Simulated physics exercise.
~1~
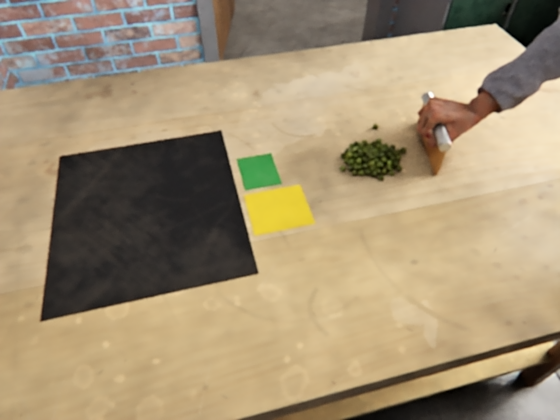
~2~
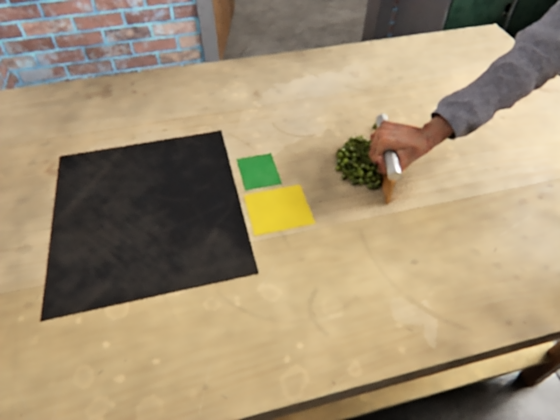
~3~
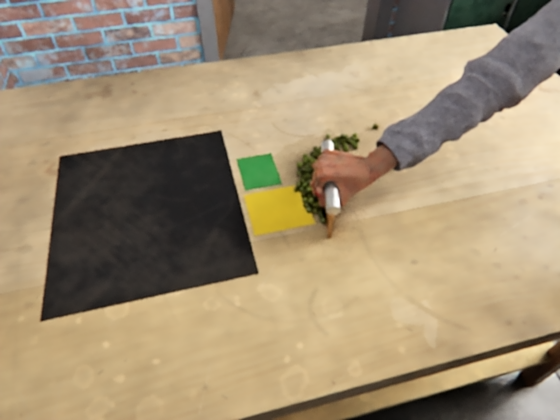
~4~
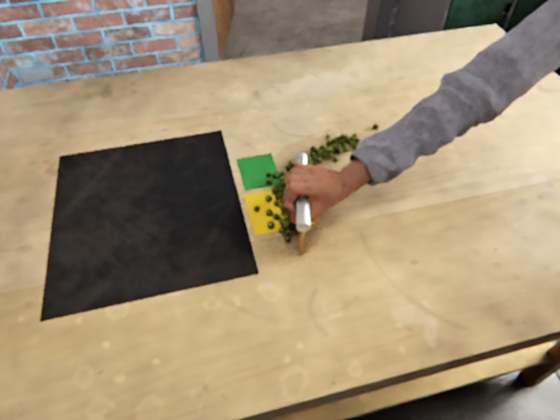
Hand with a scraper pushing a pile of small green olives left across a wooden table, leaving some on the yellow sheet.
